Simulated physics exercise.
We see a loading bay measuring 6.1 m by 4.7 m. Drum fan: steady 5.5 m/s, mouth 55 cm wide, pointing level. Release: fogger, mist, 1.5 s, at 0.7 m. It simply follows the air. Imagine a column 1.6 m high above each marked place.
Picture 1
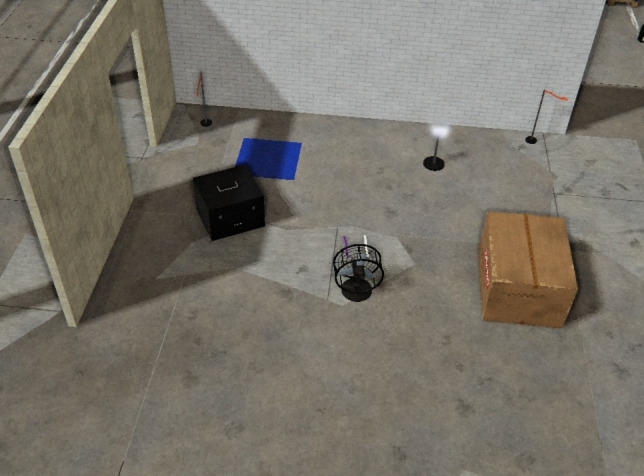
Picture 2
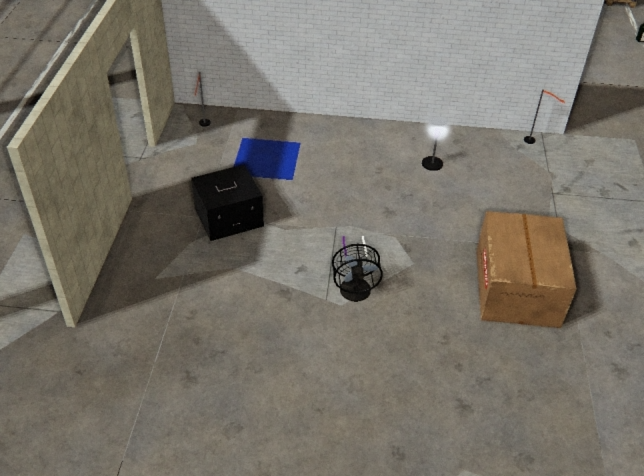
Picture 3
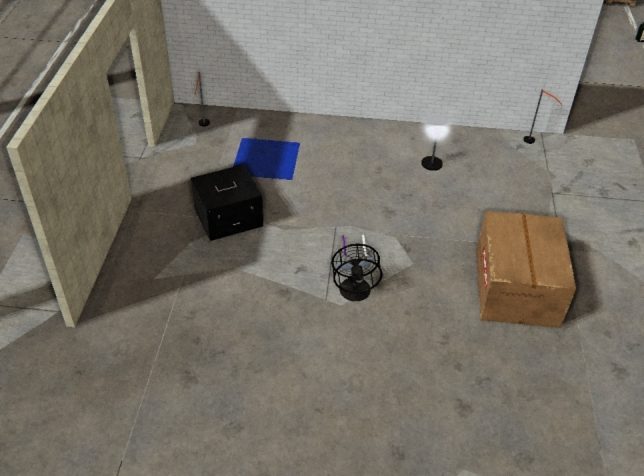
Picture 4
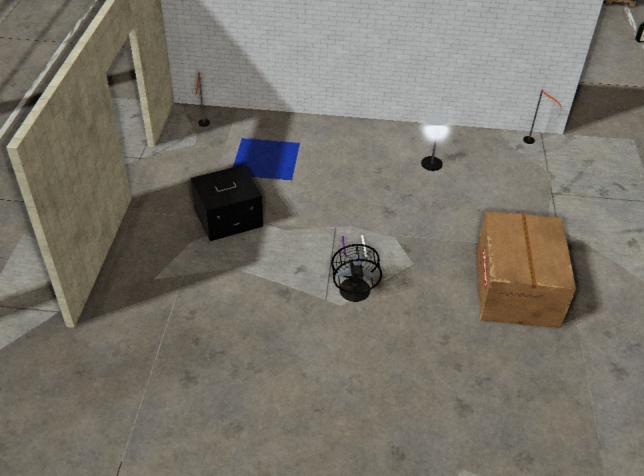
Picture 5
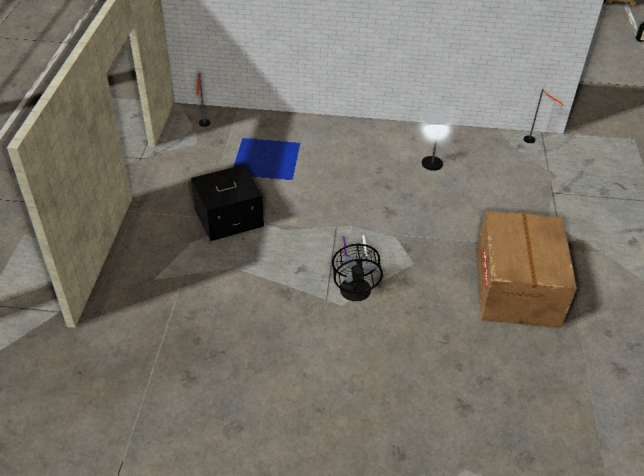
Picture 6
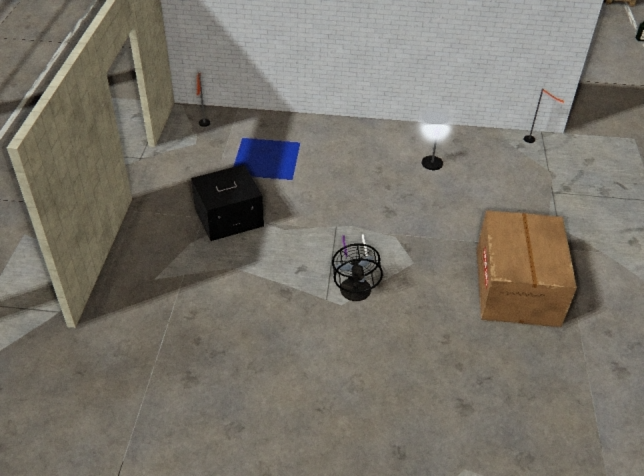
A small white puff of mist brightens above a stand while ribbons flutter slightly nearby.
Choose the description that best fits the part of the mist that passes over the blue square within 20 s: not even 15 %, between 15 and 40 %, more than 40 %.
Under 15 %.
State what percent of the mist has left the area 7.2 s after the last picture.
Estimated value: Around 25 per cent.
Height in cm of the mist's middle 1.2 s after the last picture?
The centre hangs close to 60 centimetres up.
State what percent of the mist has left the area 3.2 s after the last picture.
My guess is close to 0 %.
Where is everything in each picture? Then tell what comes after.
The mist is thickest near (440, 129), the fogger stands at (438, 136) and the drum fan is at (358, 269), in the first picture.
The mist is thickest near (438, 128) and the blue square is centred on (267, 158), in the second picture.
The mist is thickest near (437, 127) and a ribbon ends at (562, 105), in the third picture.
The mist is thickest near (436, 127), the top of a large carton is at (528, 248) and the top of a packing case is at (226, 187), in the fourth picture.
The mist is thickest near (436, 127), in the fifth picture.
The mist is thickest near (435, 126), a ribbon ends at (564, 102) and a ribbon ends at (198, 95), in the sixth picture.
Then, 1.2 s after the last picture we count, 0 % has passed over the blue square, with 100 % still about or yet to come, and the middle of the rest is near (428, 123).
Then, 3.2 s after the last picture we count, 0 % has passed over the blue square, with 100 % still about or yet to come, and the middle of the rest is near (414, 112).
Then, 7.2 s after the last picture we count, 0 % has passed over the blue square, with 77 % still about or yet to come, and the middle of the rest is near (533, 37).
Then, 19.2 s after the last picture we count, 0 % has passed over the blue square, with 0 % still about or yet to come.
